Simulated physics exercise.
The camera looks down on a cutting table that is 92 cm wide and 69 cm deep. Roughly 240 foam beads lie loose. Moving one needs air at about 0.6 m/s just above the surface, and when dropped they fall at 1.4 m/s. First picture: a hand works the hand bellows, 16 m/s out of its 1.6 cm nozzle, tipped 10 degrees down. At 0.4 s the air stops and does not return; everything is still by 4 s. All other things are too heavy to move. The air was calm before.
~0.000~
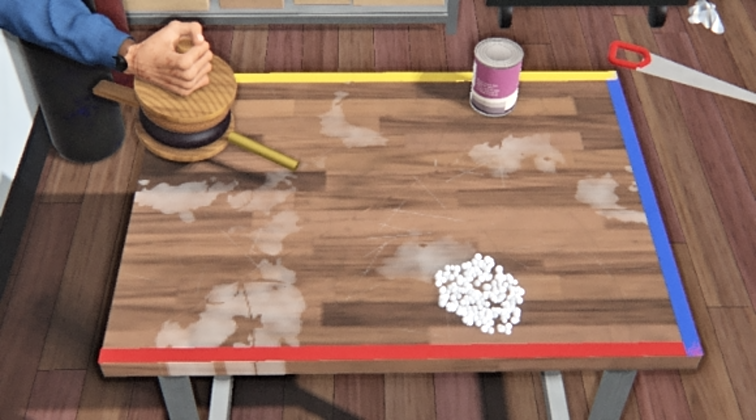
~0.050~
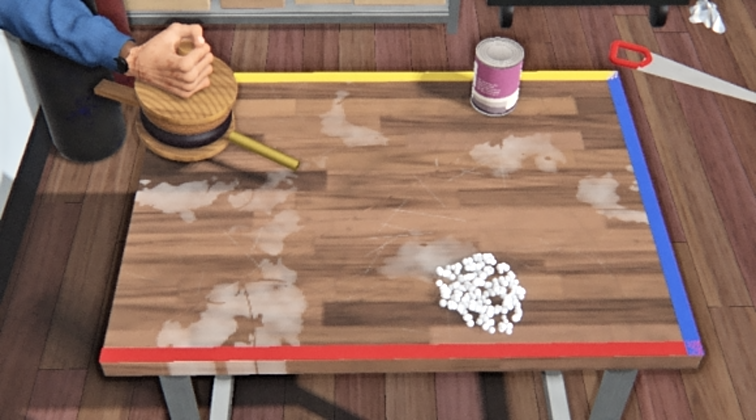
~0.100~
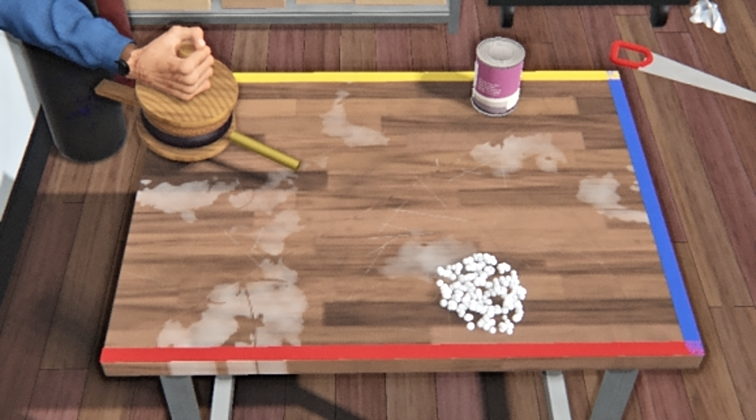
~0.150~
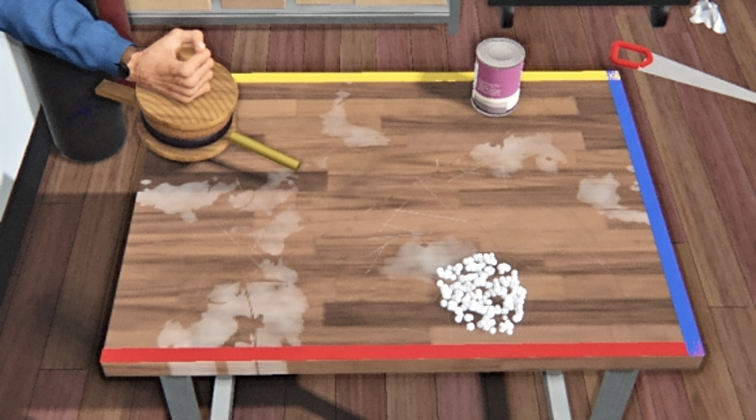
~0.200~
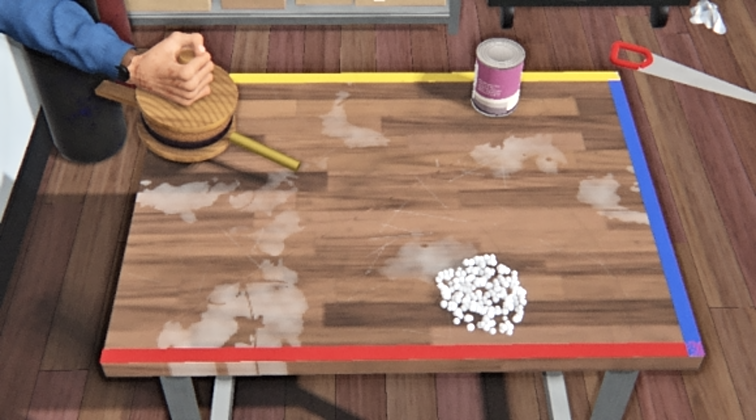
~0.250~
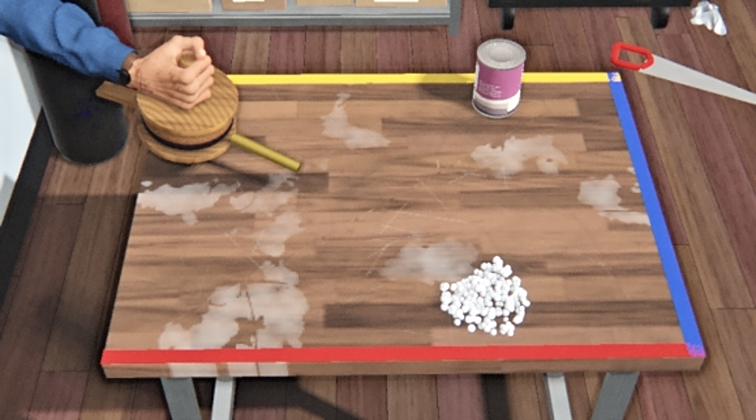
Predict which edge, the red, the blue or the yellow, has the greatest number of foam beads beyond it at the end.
The red one has the most.
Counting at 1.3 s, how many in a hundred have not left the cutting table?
Around 10 in a hundred.
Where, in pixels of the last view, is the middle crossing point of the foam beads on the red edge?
Median crossing, approx. (581, 359).
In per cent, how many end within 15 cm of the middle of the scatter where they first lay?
I'd put it at close to 10 percent.
After 0.8 s, 2 % are over the blue edge, 87 % over the red edge and 0 % over the yellow edge; 77 % are gone or lie where they will stay.
After 1.3 s, 2 % are over the blue edge, 89 % over the red edge and 0 % over the yellow edge; 100 % are gone or lie where they will stay.
After 2.2 s, 2 % are over the blue edge, 89 % over the red edge and 0 % over the yellow edge; 100 % are gone or lie where they will stay.
After 4.0 s, at the end, 2 % are over the blue edge, 89 % over the red edge and 0 % over the yellow edge.
